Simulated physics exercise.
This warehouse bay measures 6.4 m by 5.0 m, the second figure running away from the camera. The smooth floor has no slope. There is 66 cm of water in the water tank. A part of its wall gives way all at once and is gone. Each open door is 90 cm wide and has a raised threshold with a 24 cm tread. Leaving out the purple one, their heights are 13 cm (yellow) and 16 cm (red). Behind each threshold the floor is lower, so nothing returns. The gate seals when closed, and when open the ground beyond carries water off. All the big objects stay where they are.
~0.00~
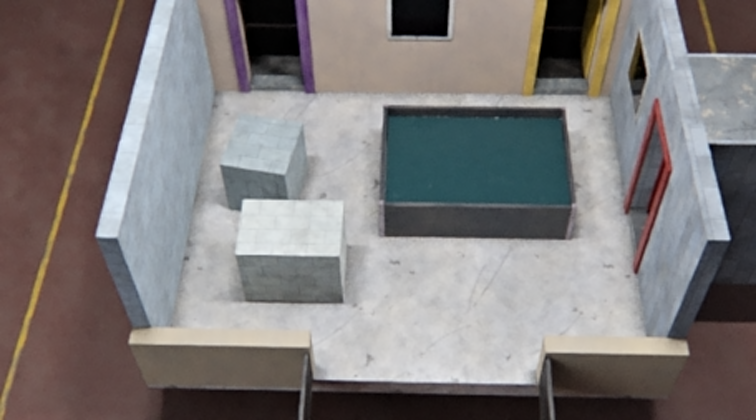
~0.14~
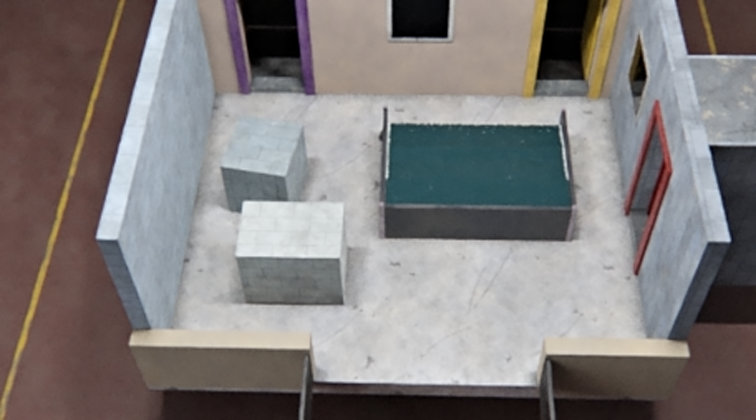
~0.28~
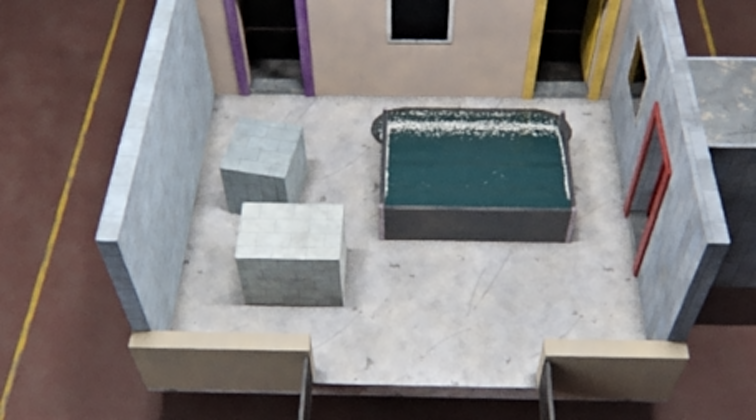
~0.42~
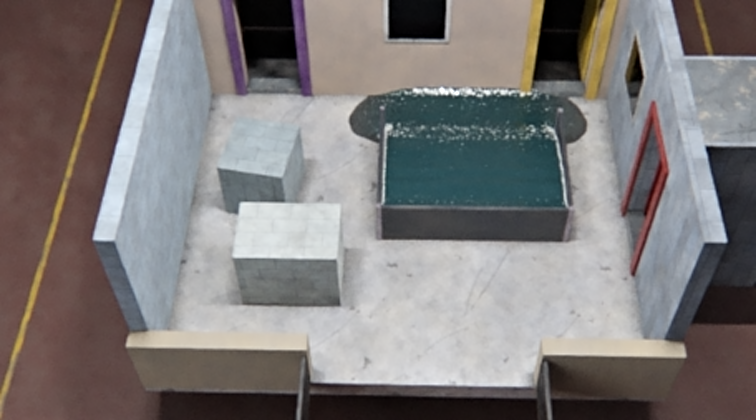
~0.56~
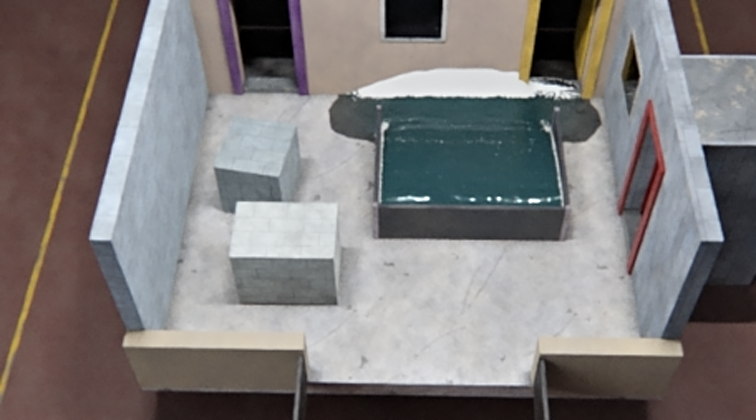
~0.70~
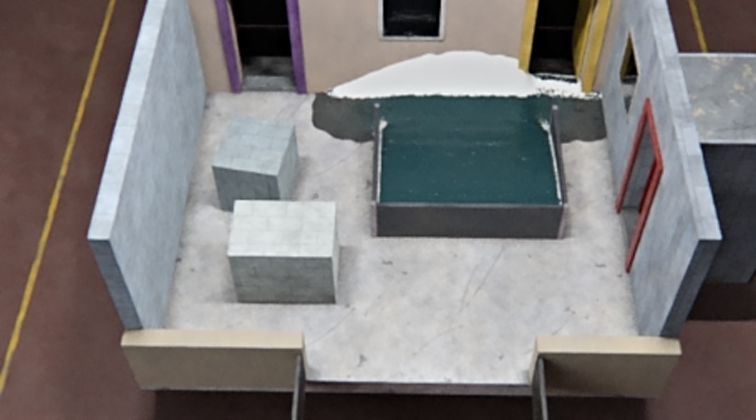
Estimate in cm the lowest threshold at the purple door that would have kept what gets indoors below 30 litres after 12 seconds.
About 12 cm.
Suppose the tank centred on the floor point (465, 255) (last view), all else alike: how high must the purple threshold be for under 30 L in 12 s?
Then roughly 13.5 cm.
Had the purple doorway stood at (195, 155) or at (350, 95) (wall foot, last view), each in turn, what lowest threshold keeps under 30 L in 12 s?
Roughly 21 and 20 cm.
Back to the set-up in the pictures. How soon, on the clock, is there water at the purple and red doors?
Purple 1.0 s, red 2.0 s.
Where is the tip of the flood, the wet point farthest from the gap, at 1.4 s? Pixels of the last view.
Near (229, 97).
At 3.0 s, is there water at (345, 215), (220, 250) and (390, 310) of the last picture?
In that order: Still dry, flooded, still dry.
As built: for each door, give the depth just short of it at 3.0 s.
In cm: Purple 9, yellow 26, red 5.
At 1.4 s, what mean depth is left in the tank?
About 30 cm.
After 1.4 s water covers 20 % of the floor, deepest (53 cm) near (596, 101); 7 cm at the purple door, 0 litres in over its 12 cm threshold.
After 3.0 s water covers 55 % of the floor, deepest (34 cm) near (202, 121); 9 cm at the purple door, 0 litres in over its 12 cm threshold.
After 12.0 s water covers 95 % of the floor, deepest (12 cm) near (158, 361); 9 cm at the purple door, 28 litres in over its 12 cm threshold.
At the purple door as built, the water arrived by 1.1 s and peaked near 16 cm at 4.6 s.
With a threshold of 10 cm, 57 litres would have come in within the 12 s; with 13.5 cm, 15 litres. So under 30 litres takes about 12 cm.
